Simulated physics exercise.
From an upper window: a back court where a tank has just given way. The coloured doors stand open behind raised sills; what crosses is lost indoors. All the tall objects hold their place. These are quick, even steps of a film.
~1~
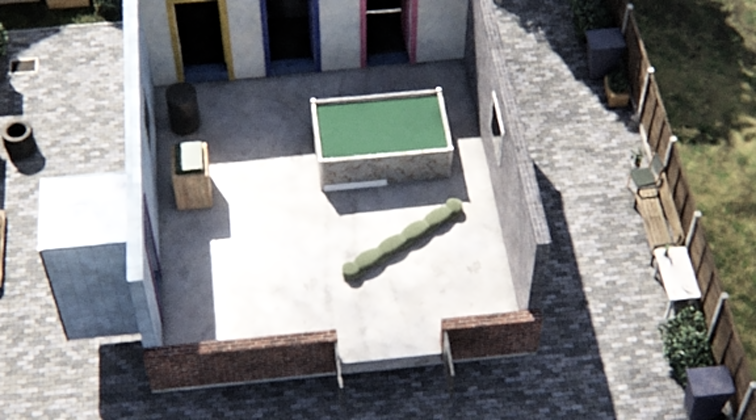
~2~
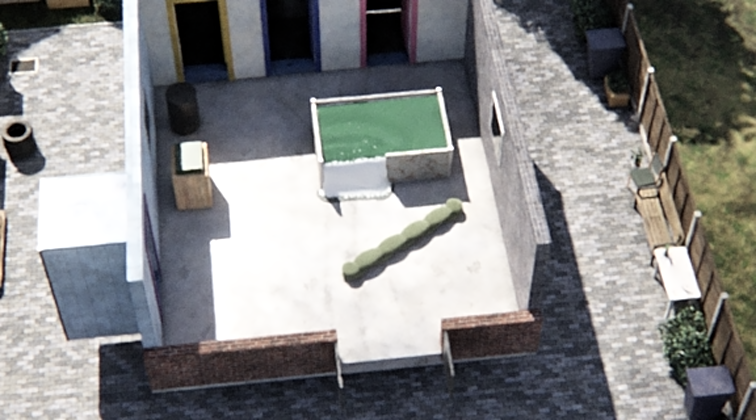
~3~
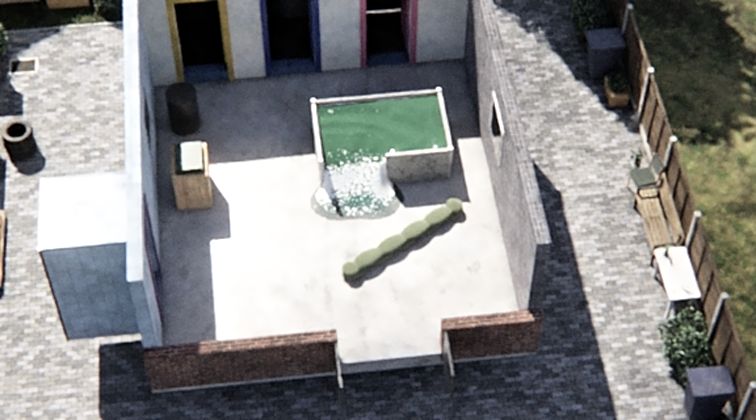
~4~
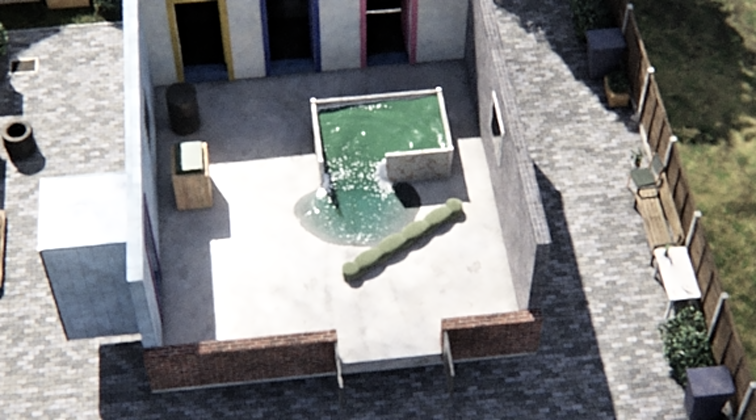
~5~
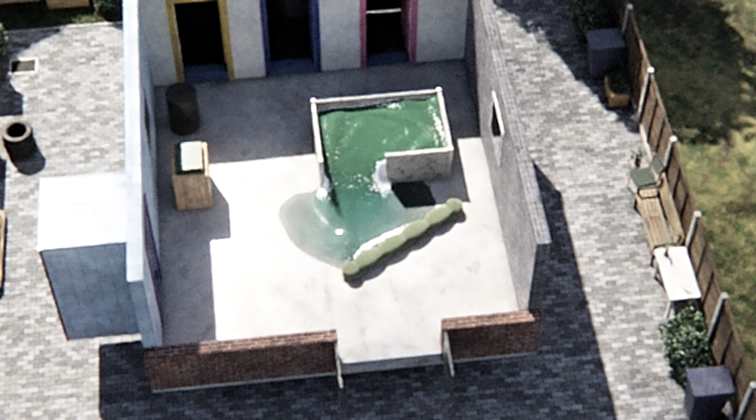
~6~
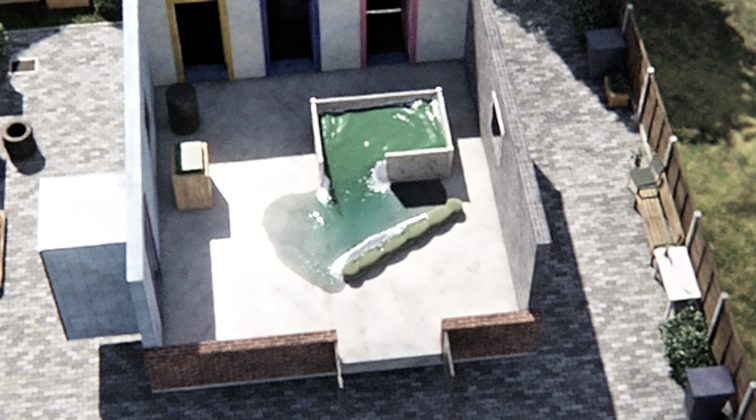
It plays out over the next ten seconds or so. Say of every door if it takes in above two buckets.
In the end: The yellow door admits no more than that; the purple door admits no more than that; the blue door admits no more than that; the pink door admits no more than that.
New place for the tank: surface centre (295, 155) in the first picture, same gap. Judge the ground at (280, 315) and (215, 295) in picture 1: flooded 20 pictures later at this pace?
As listed: Covered, wet.
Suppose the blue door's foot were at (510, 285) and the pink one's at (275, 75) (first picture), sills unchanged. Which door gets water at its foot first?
First comes the door marked purple.
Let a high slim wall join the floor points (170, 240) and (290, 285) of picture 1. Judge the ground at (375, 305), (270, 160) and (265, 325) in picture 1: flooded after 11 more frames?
As listed: Awash, dry, under water.
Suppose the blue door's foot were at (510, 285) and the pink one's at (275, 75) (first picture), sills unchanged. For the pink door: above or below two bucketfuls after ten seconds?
The pink door lets less in.
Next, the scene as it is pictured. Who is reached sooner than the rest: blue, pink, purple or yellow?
The purple one.
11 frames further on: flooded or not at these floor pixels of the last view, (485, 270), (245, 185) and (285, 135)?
In turn: Clear, not flooded, clear.
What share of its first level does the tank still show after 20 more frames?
About 30 per cent.
A moment on, water covers 25 % of the floor; the yellow door not reached, the purple door not reached, the blue door not reached, the pink door not reached.
Next, water covers 45 % of the floor; the yellow door not reached, the purple door wet at the sill, nothing in, the blue door not reached, the pink door not reached.
Then, water covers 40 % of the floor; the yellow door not reached, the purple door under two buckets in, the blue door not reached, the pink door not reached.
Later, water covers 70 % of the floor; the yellow door wet at the sill, nothing in, the purple door under two buckets in, the blue door not reached, the pink door wet at the sill, nothing in.
In the end, water covers 95 % of the floor; the yellow door wet at the sill, nothing in, the purple door under two buckets in, the blue door wet at the sill, nothing in, the pink door wet at the sill, nothing in.
